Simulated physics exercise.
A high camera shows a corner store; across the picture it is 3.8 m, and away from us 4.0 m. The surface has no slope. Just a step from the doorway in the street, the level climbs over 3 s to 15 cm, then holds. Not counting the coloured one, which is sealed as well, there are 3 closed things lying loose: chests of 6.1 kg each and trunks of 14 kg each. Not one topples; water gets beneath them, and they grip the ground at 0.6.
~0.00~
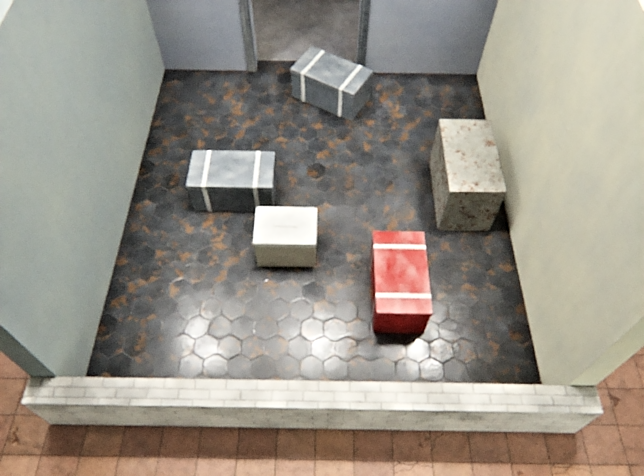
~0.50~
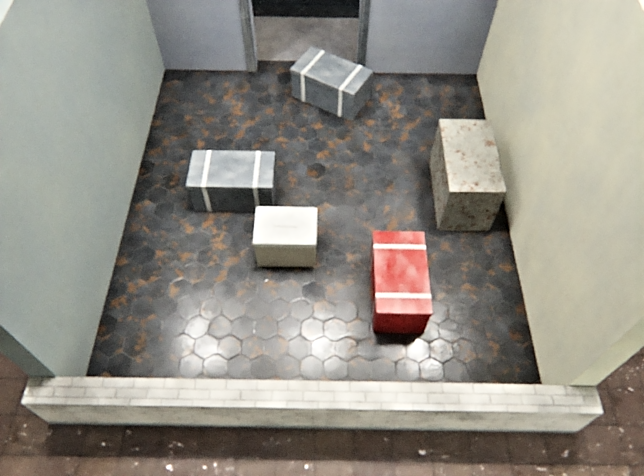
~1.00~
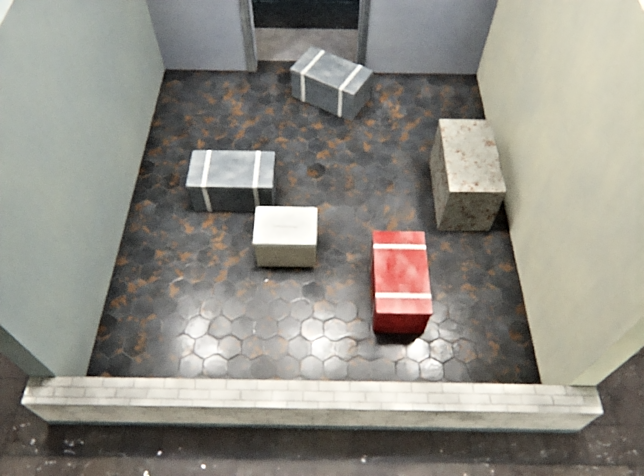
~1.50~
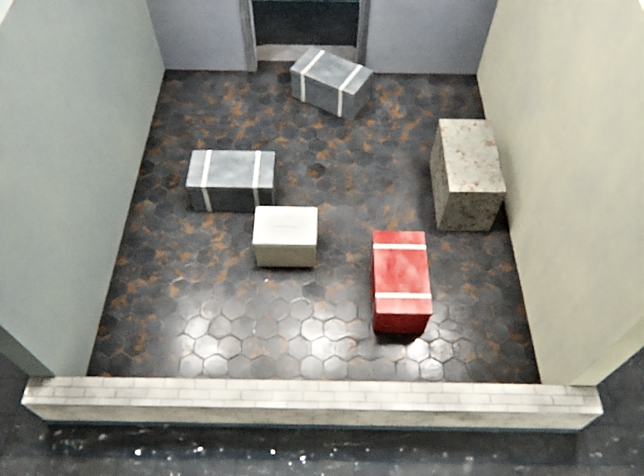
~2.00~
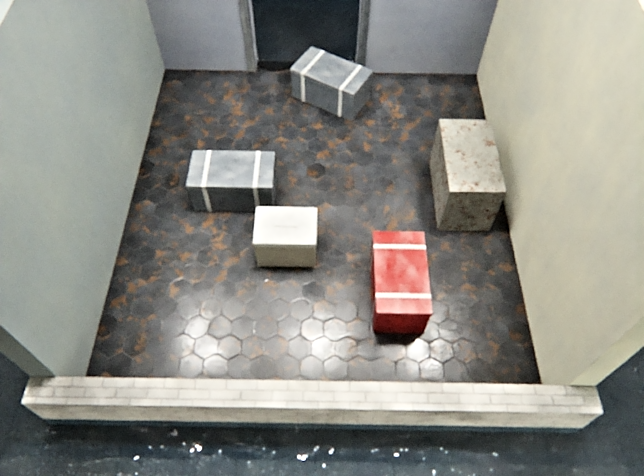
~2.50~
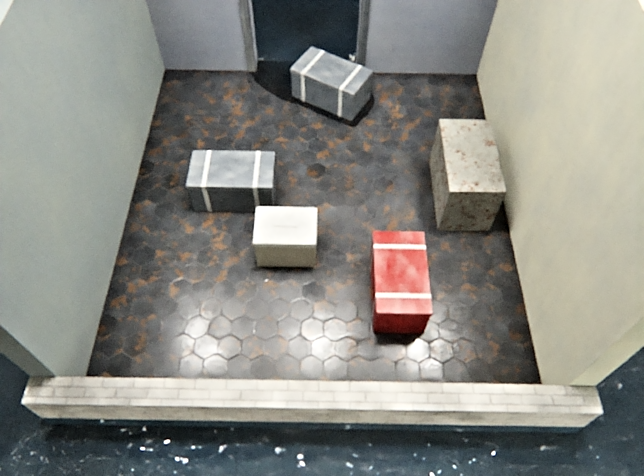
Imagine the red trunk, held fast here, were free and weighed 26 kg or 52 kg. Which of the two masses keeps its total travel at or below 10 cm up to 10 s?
The smaller one.
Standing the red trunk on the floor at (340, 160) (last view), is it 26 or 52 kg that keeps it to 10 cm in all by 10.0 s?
Well, any option works.
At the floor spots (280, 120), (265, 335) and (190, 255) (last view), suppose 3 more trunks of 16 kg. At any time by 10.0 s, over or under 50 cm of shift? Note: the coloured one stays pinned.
First: Beyond the limit; second: Inside the limit; third: Beyond the limit.
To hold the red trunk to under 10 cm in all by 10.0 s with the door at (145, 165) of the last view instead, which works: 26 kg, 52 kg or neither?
Short version: The light mass is sufficient.
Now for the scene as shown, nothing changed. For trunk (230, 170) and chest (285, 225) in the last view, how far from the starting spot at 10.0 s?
Shifts: 200 cm / 140 cm.
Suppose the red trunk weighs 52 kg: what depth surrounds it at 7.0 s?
Close to 3 cm deep.
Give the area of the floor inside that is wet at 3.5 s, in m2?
Near 2.5 m2 in all.
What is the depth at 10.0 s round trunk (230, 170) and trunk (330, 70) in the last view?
About 10 and 6 cm.
After 3.5 s the red trunk would be 0 cm from its start with 26 kg and 0 cm from its start with 52 kg; 0 cm of water round it then.
After 4.5 s the red trunk would be 0 cm from its start with 26 kg and 0 cm from its start with 52 kg; 0 cm of water round it then.
After 7.0 s the red trunk would be 0 cm from its start with 26 kg and 0 cm from its start with 52 kg; 3 cm of water round it then.
After 10.0 s the red trunk would be 0 cm from its start with 26 kg and 0 cm from its start with 52 kg; 6 cm of water round it then.
